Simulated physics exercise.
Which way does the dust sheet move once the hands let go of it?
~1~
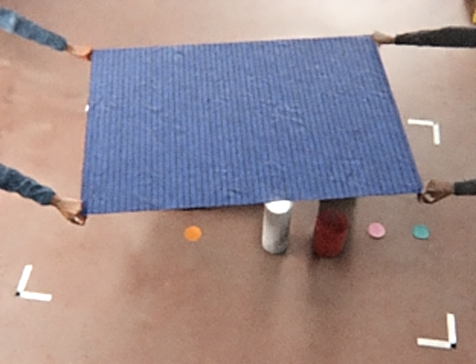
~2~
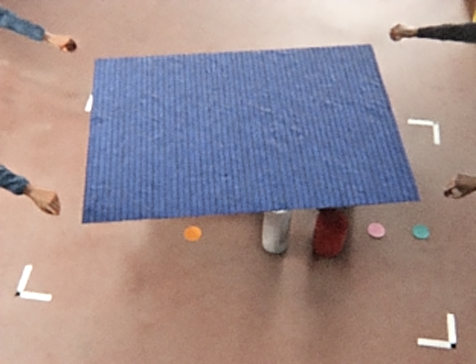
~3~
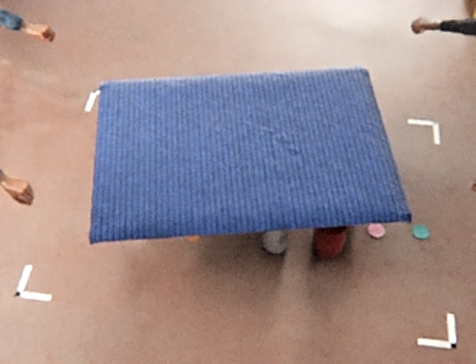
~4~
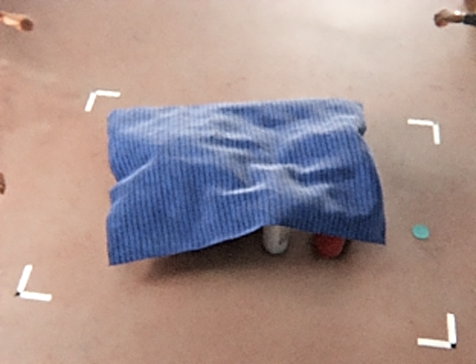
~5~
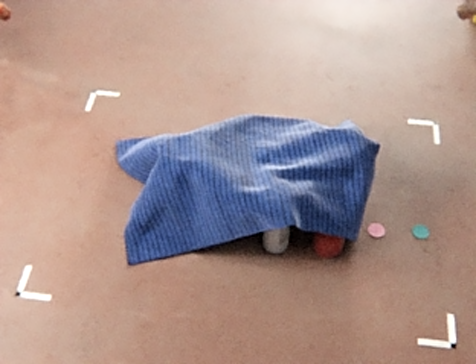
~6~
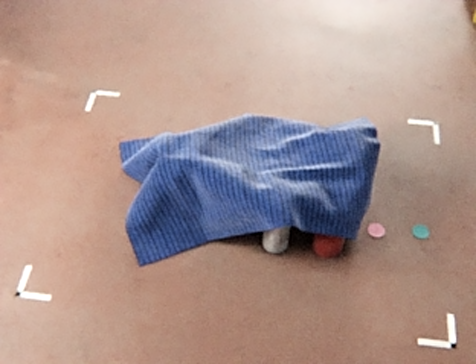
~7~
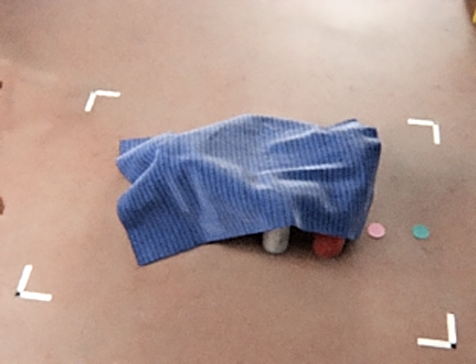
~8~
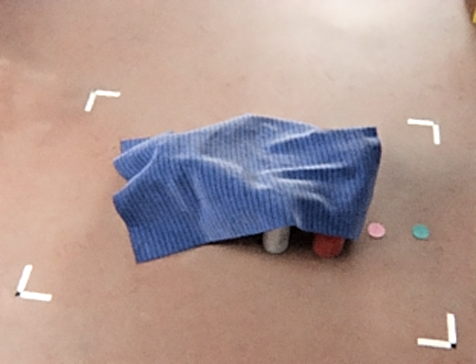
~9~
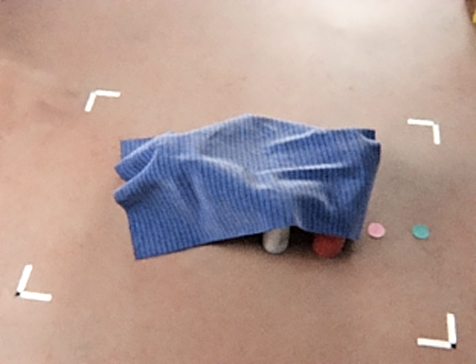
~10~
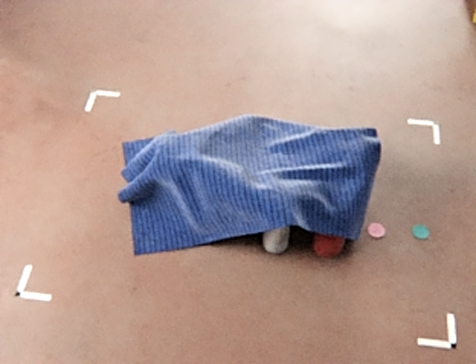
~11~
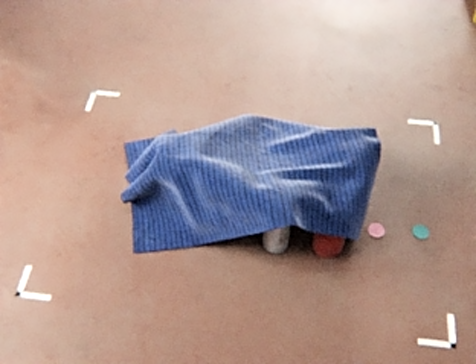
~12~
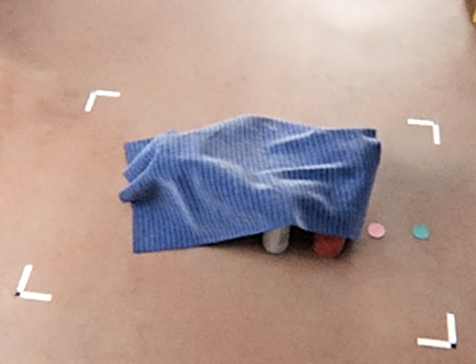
The dust sheet moves down, dropping onto the things on the floor beneath it.
